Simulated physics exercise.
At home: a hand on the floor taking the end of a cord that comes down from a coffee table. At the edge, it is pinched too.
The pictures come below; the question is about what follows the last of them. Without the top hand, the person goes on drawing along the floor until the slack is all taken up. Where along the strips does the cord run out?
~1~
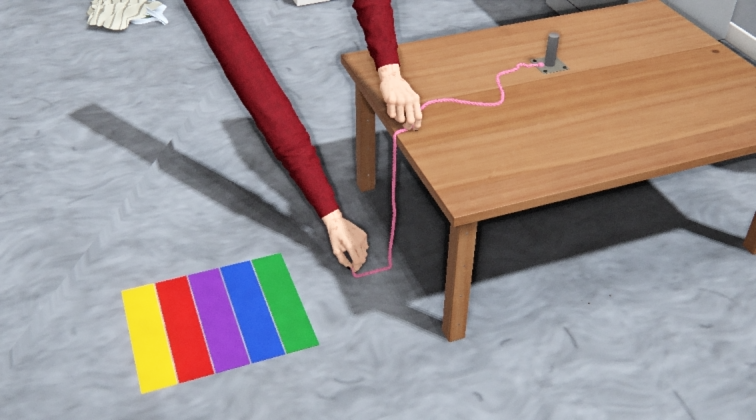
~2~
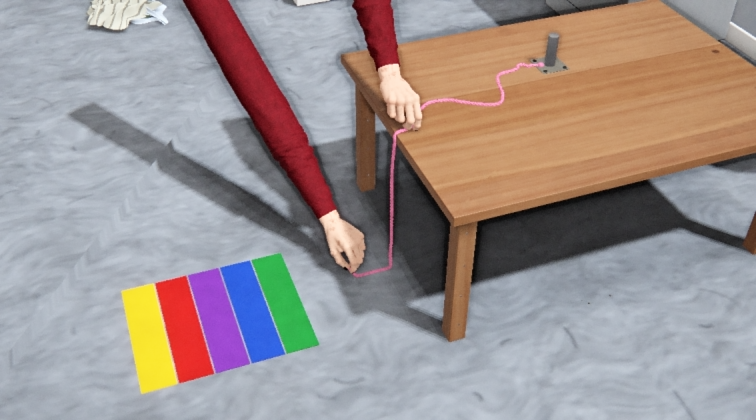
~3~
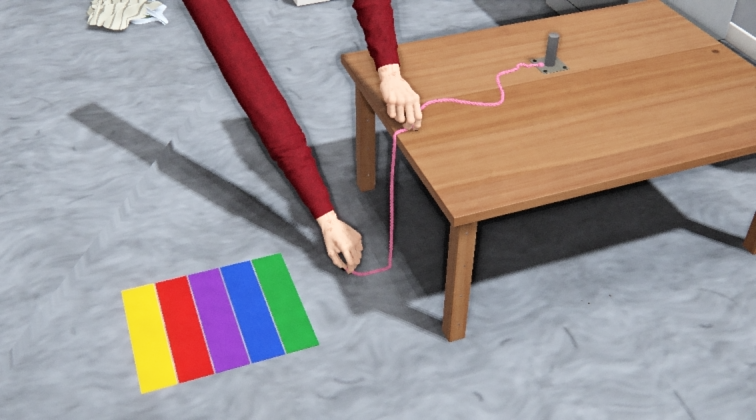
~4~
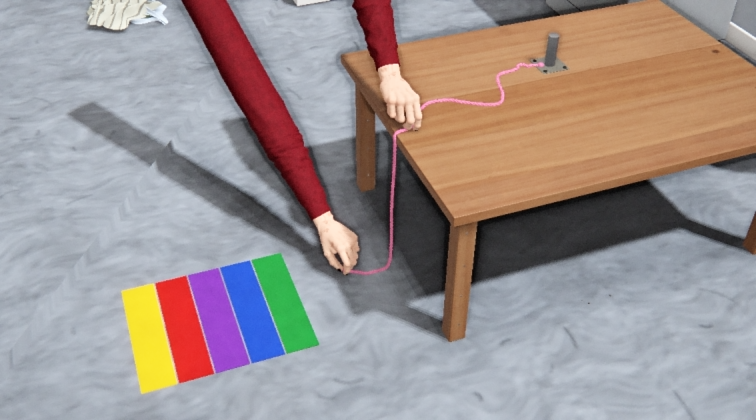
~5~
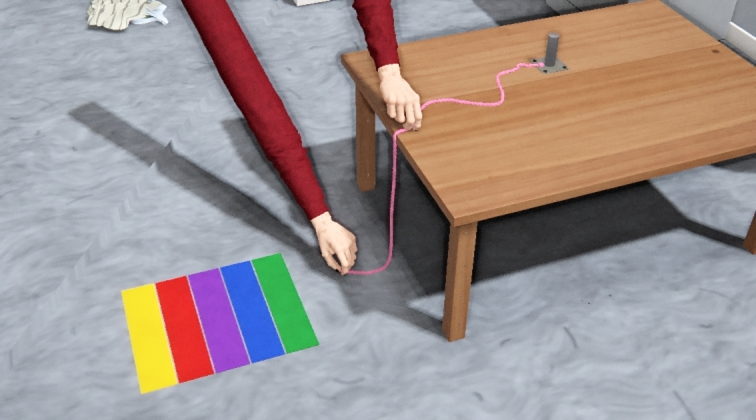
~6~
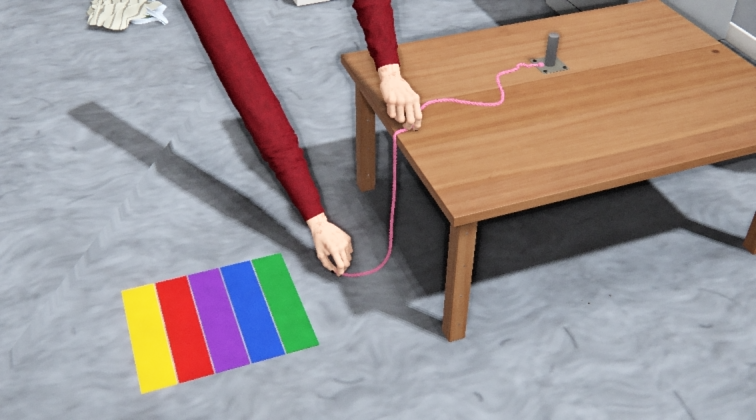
Over the red strip.
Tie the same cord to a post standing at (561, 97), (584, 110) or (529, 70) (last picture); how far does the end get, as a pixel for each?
Try by try, around (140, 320), (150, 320) and (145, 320).
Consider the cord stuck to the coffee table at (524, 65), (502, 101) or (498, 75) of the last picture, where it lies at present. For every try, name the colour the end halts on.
Per pin spot: Red / purple / red.
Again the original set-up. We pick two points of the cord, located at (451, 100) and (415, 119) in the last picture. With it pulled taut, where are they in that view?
Result - first point (419, 115), second point (372, 144).
A little later, end near (244, 295); over blue.
Next, end near (201, 306); over purple.
When it is tight, end near (174, 313); over red. It gets as far as the red strip.
